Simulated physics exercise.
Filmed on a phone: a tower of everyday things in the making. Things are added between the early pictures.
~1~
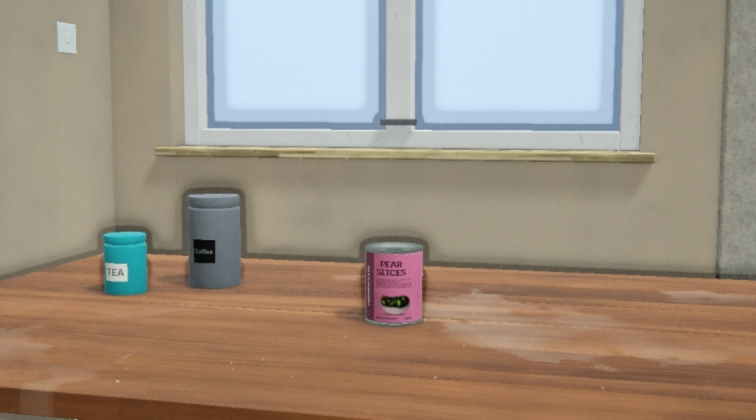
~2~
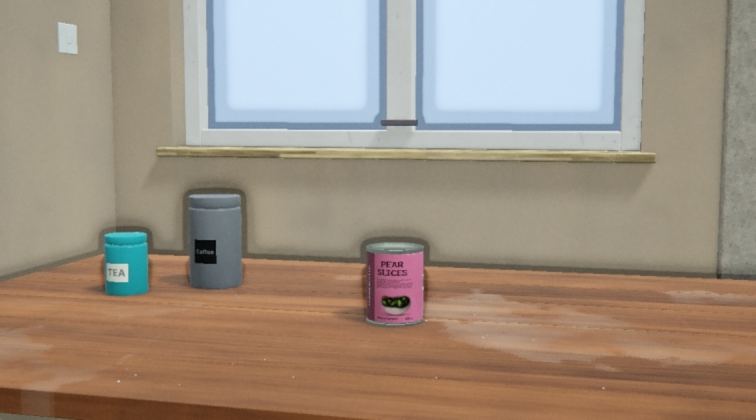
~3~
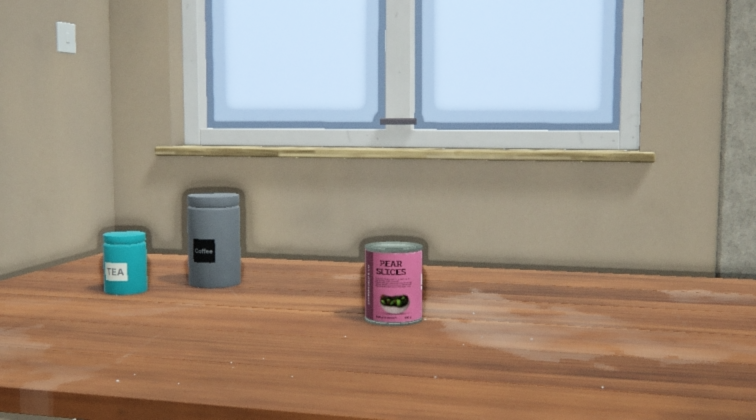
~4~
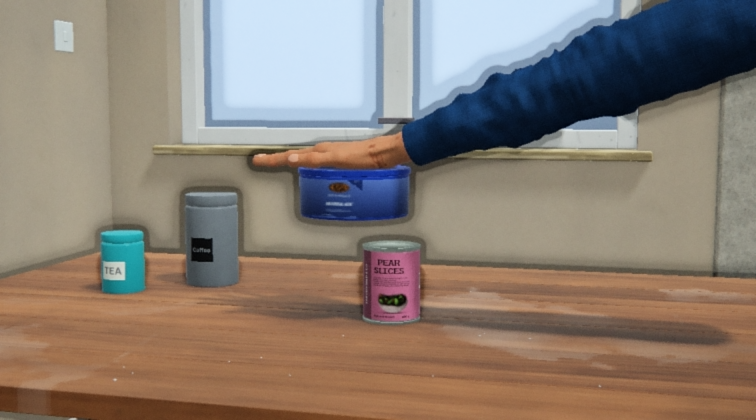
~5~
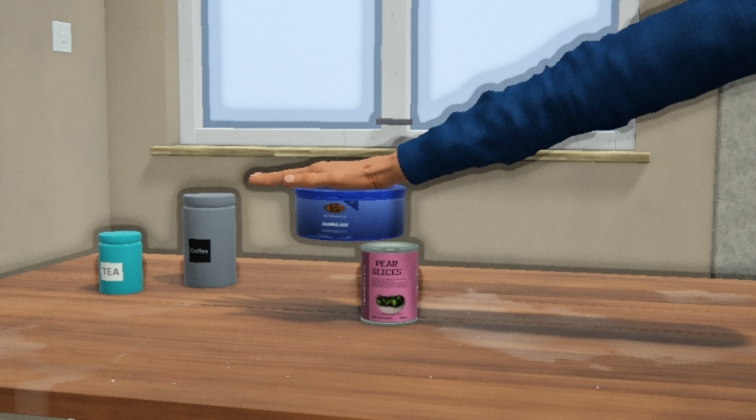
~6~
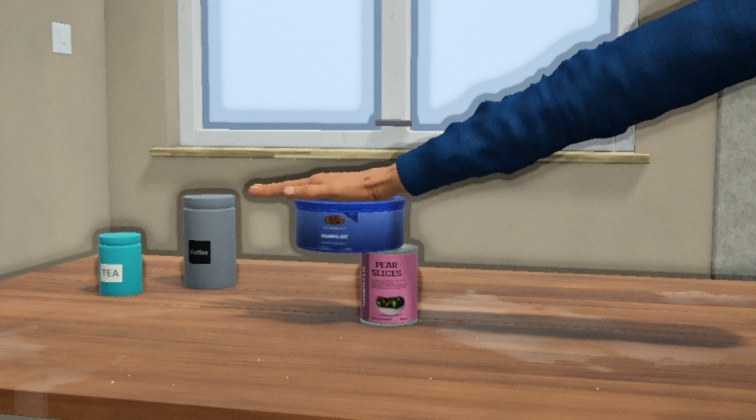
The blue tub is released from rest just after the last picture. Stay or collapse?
Outcome: The pile comes apart.
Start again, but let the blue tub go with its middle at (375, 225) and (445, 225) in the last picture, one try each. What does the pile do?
First try: It keeps its balance; second try: It loses its balance.
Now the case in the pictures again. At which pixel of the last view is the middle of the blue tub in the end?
At about (301, 262).
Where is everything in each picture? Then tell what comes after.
In the first frame, the last thing is not in view yet; pink pot (394, 283).
In the second frame, the last thing is not in view yet; grey jar (215, 241).
In the third frame, the last thing is not in view yet; turquoise jar (125, 262).
In the fourth frame, still above its spot; blue tub (354, 191); pink pot (392, 282).
In the fifth frame, still above its spot; blue tub (350, 211); grey jar (210, 240).
In the sixth frame, in place under the hand; blue tub (350, 222); turquoise jar (120, 264).
Then, 0.30 s on from there, blue tub now fallen.
Then, 0.60 s on from there, nothing new.
Then, 1.90 s on from there, blue tub resting near (301, 263).
In the end, fallen, blue tub; the other 3 unmoved. At the end, from the last picture's camera, blue tub near (301, 262). The pile gives way.
